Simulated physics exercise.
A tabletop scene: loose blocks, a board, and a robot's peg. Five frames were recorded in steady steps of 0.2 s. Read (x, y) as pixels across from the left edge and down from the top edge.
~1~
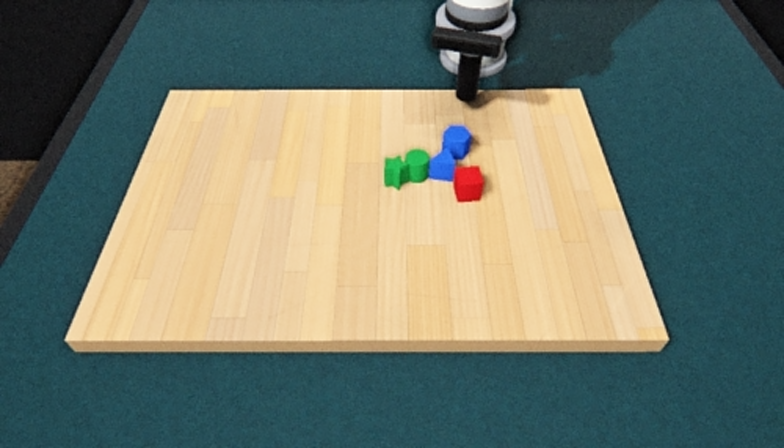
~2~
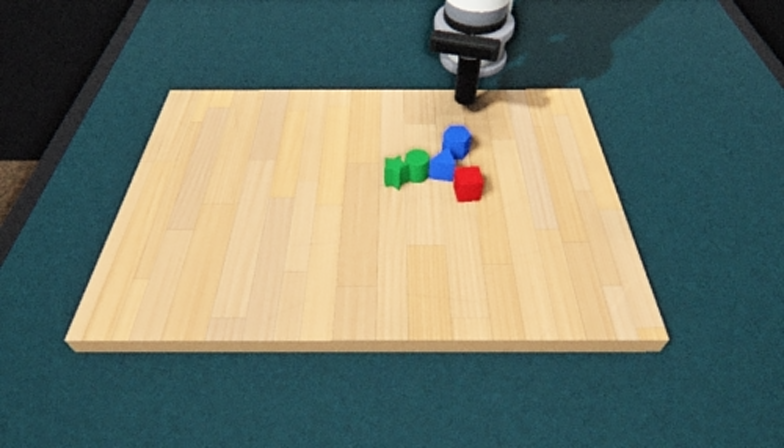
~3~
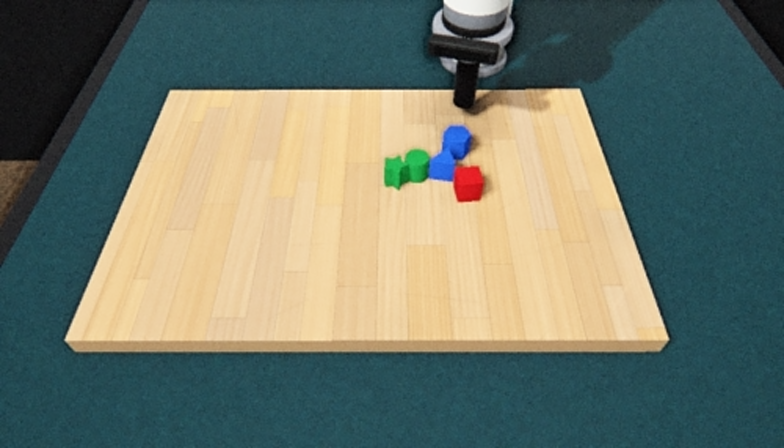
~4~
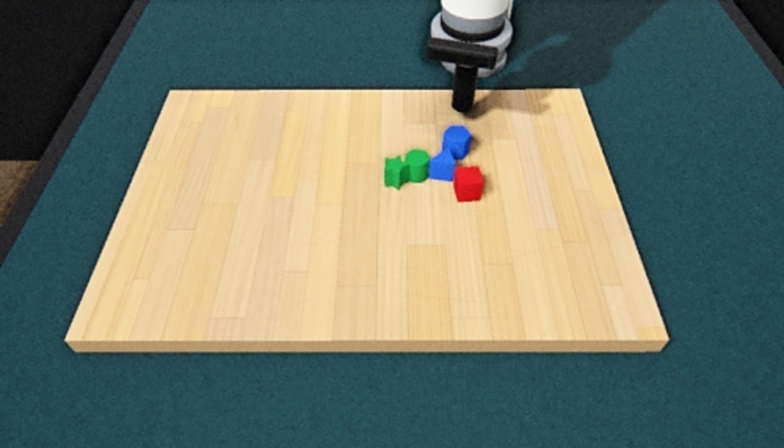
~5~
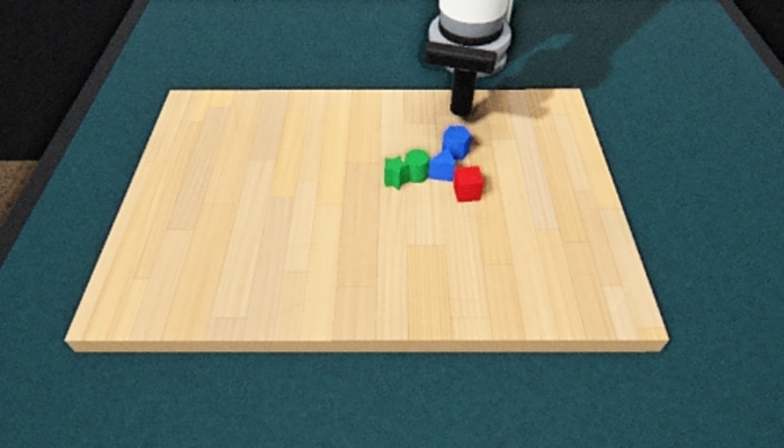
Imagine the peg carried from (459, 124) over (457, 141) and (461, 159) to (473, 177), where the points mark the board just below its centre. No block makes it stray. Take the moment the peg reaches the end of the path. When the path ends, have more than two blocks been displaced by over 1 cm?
Answer: Yes.
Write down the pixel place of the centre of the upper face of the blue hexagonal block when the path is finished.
I think it will end close to (459, 171).
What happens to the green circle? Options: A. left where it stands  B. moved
It's A.
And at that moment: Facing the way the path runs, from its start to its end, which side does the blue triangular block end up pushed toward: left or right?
Sideways, to the right.
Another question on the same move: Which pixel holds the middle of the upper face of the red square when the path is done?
For the centre of its top, I'd go with (472, 189).
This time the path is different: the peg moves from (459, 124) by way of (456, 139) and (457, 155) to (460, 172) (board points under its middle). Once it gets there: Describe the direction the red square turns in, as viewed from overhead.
Spin direction: Counter-clockwise.
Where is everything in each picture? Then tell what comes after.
In the first picture, tip of the peg at (466, 96), middles of tops, green circle at (417, 156), blue triangular block at (444, 157), blue hexagonal block at (457, 133), red square at (470, 175).
In the second picture, peg at (465, 99), nothing pushed.
In the third picture, peg at (464, 102), nothing pushed.
In the fourth picture, peg at (462, 106), nothing pushed.
In the fifth picture, peg at (461, 110), green circle at (417, 156), blue triangular block at (444, 157), blue hexagonal block at (457, 133), red square at (470, 175).
What follows on the original path. One third of the way, peg at (458, 127); blue hexagonal block at (457, 138).
Two thirds of the way, peg at (463, 145); blue triangular block at (438, 162); blue hexagonal block at (458, 157), turned 15° clockwise.
At the end, peg at (475, 163); green circle unmoved; blue triangular block at (437, 165), turned 20° clockwise; blue hexagonal block at (459, 171), turned 40° clockwise; red square at (472, 189), turned 15° anticlockwise.
